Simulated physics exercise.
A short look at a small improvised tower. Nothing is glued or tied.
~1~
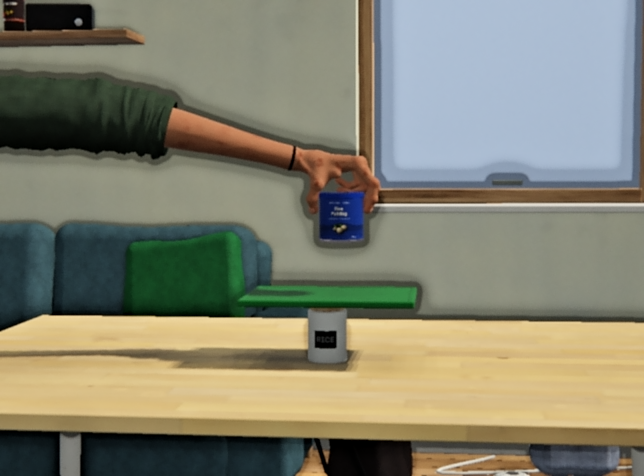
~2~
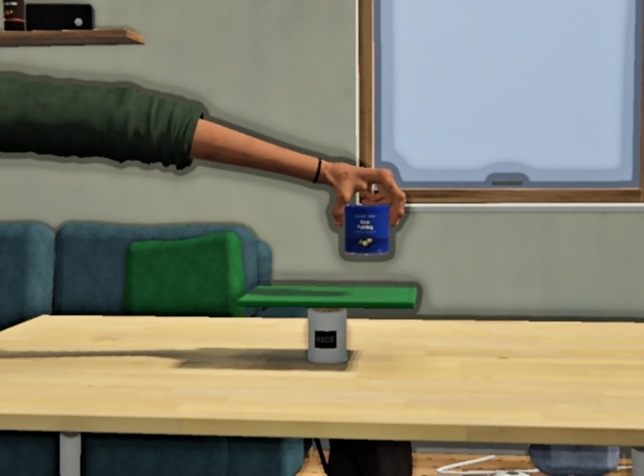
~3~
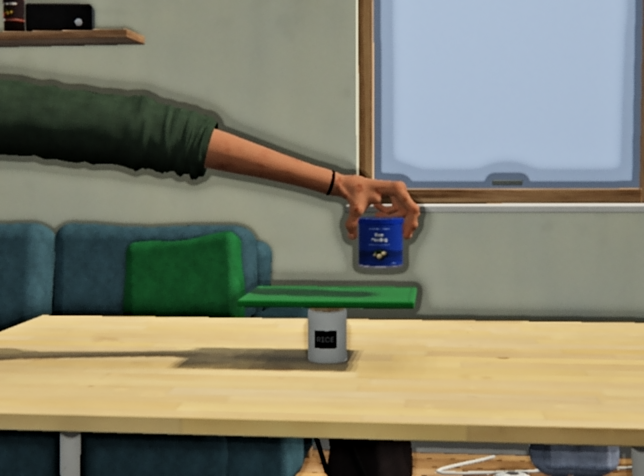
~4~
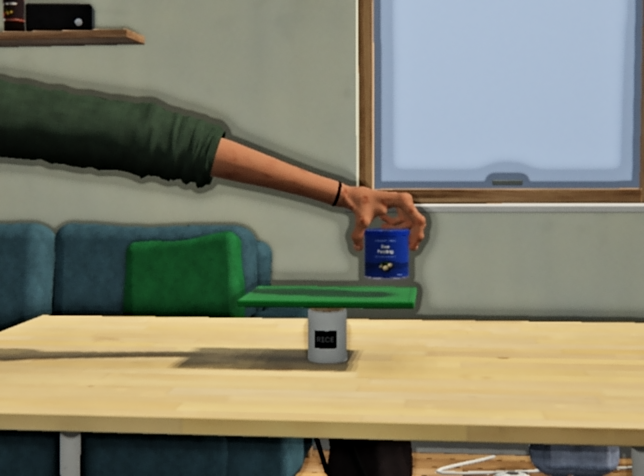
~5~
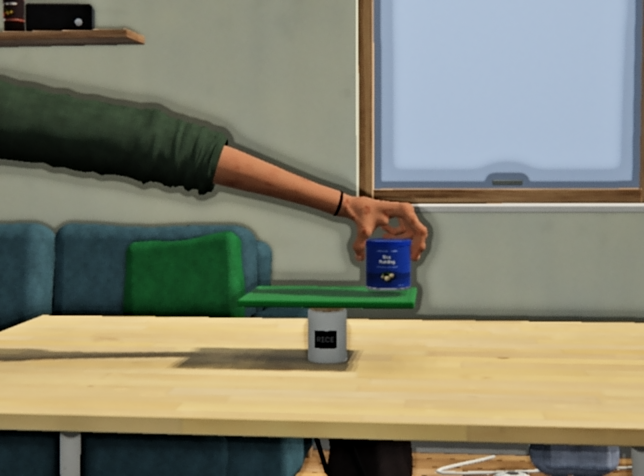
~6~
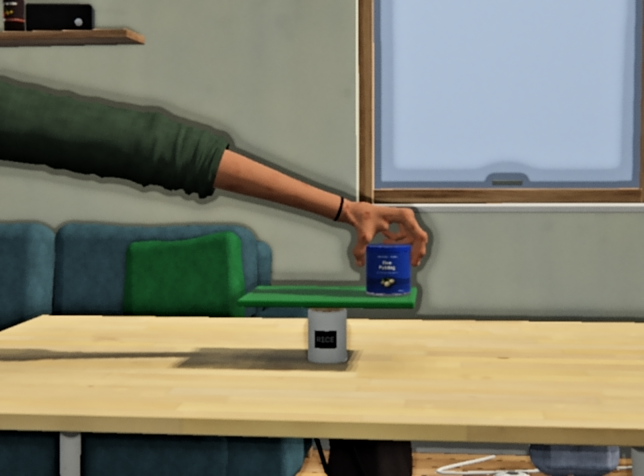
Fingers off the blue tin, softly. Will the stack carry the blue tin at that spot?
In the end the stack gives way.
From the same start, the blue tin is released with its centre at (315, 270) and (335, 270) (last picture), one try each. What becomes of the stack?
First try: It holds; second try: It holds.
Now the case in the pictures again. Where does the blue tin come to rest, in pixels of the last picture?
At about (431, 339).
Then, 0.30 s on from there, blue tin now fallen; green lid turned 54° from how it was put.
Then, 0.40 s on from there, green lid turned 68° from how it was put.
In the end, fallen, blue tin; toppled in the stack, green lid; white jar unmoved. At the end, from the last picture's camera, blue tin near (431, 339). The stack loses its balance.
